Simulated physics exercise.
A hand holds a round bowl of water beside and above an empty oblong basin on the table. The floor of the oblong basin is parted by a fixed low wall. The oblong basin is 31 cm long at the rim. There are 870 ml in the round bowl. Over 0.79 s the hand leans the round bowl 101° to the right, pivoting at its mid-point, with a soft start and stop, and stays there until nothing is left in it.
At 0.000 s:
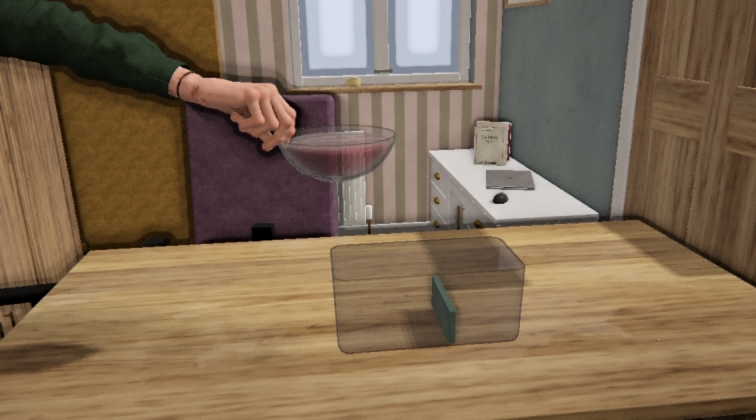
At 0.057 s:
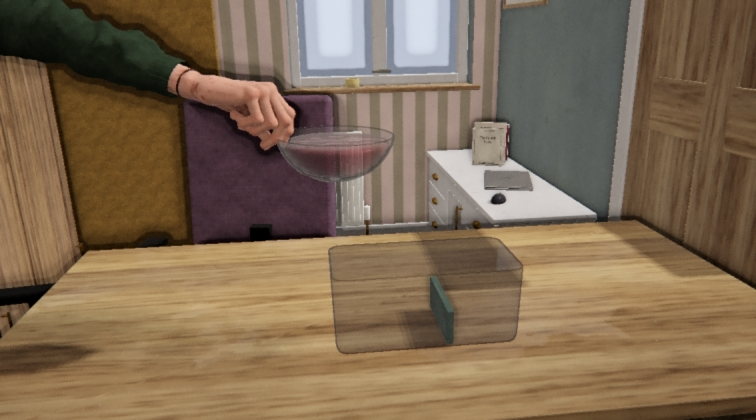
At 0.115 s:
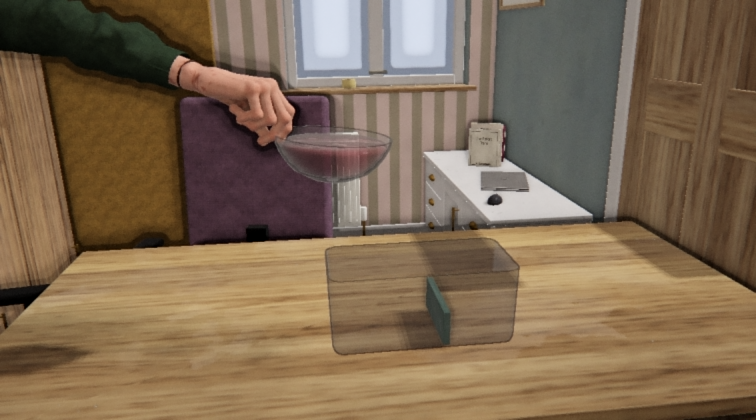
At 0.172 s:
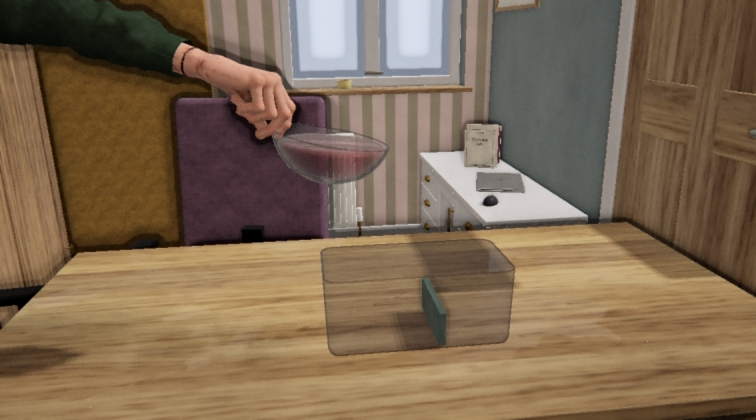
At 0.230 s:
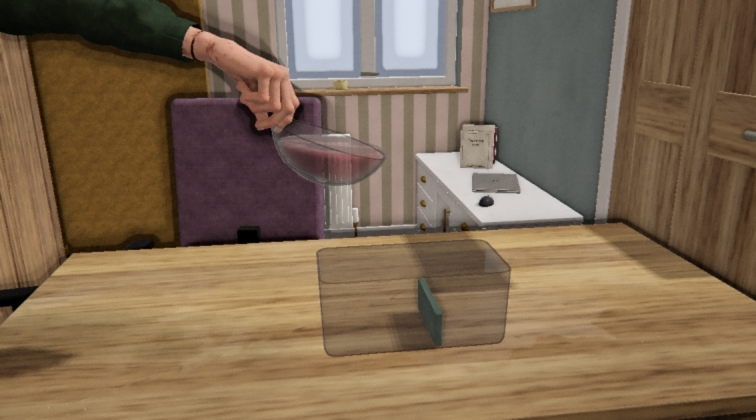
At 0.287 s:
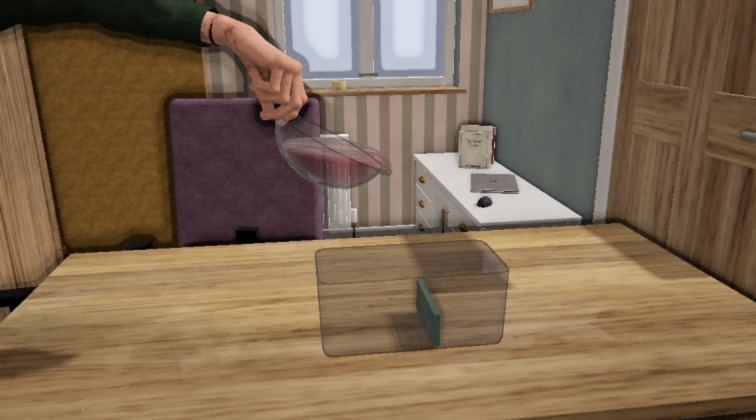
A hand held a round clear bowl of reddish liquid above an empty see-through basin on a wooden table, then gradually leaned the bowl to the right, its right rim dipping lower.
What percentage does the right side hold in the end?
About 34 per cent.
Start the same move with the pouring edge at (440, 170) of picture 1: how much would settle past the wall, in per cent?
Then about 70 per cent.
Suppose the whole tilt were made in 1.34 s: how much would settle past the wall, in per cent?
In that case some 50 per cent.
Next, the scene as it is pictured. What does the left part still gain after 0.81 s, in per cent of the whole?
Some 3 per cent.
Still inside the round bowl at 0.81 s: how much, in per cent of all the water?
About 0 per cent.
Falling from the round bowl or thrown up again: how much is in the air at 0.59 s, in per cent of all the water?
Some 42 per cent.
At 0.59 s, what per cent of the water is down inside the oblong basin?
Some 50 per cent.
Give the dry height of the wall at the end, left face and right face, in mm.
Left about 38 mm, right about 40 mm.
Then, 0.59 s in, the tilt is 86° and 7 per cent is still to pour, 20 is left of the wall and 30 right of it.
Then, 0.81 s in, the tilt is 101° and 0 per cent is still to pour, 58 is left of the wall and 34 right of it.
Then, 1.04 s in, the tilt is 101° and 0 per cent is still to pour, 62 is left of the wall and 34 right of it.
Then, 1.29 s in, the tilt is 101° and 0 per cent is still to pour, 62 is left of the wall and 34 right of it.
Finally, 62 per cent lies left of the wall, 34 right of it and 4 outside.
